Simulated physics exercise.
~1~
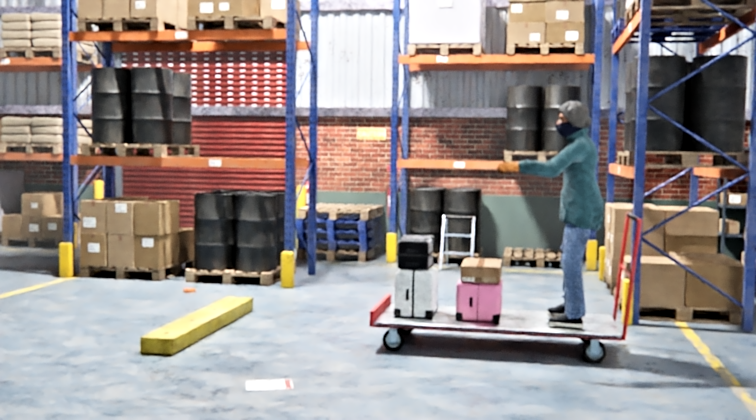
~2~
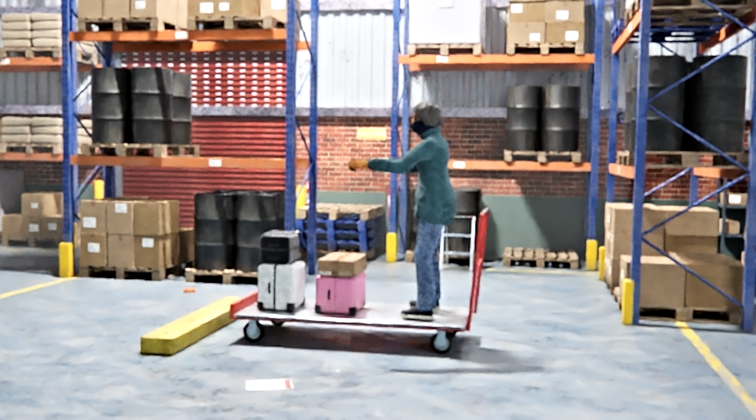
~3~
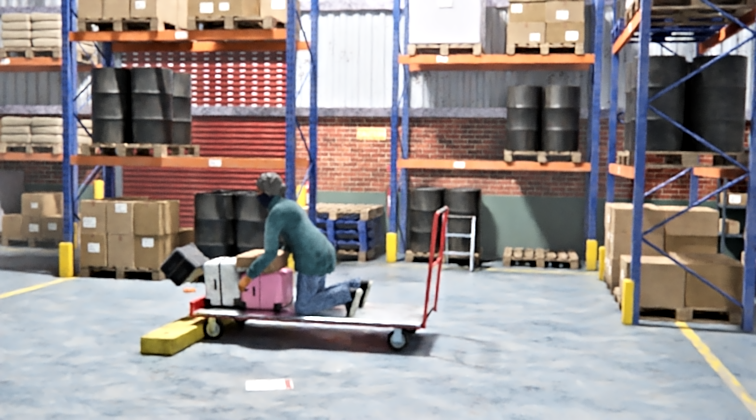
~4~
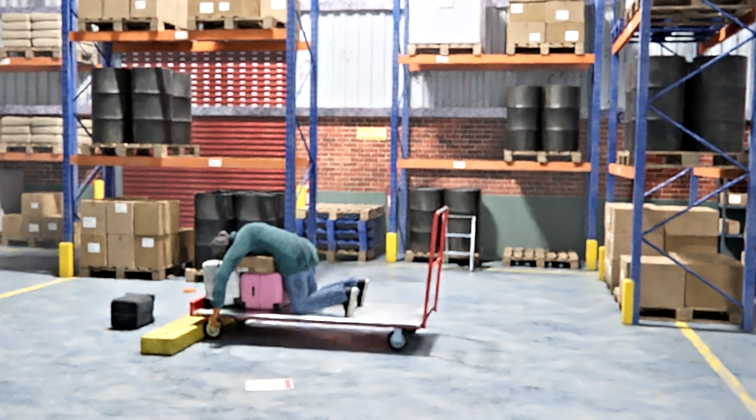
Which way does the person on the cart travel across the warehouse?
The person travels to the left, riding on the cart towards the yellow kerb and then pitching forward over the luggage.
Stock cart rolling left into a yellow kerb and stopping, its standing rider pitching onto the luggage as a black case tumbles off.
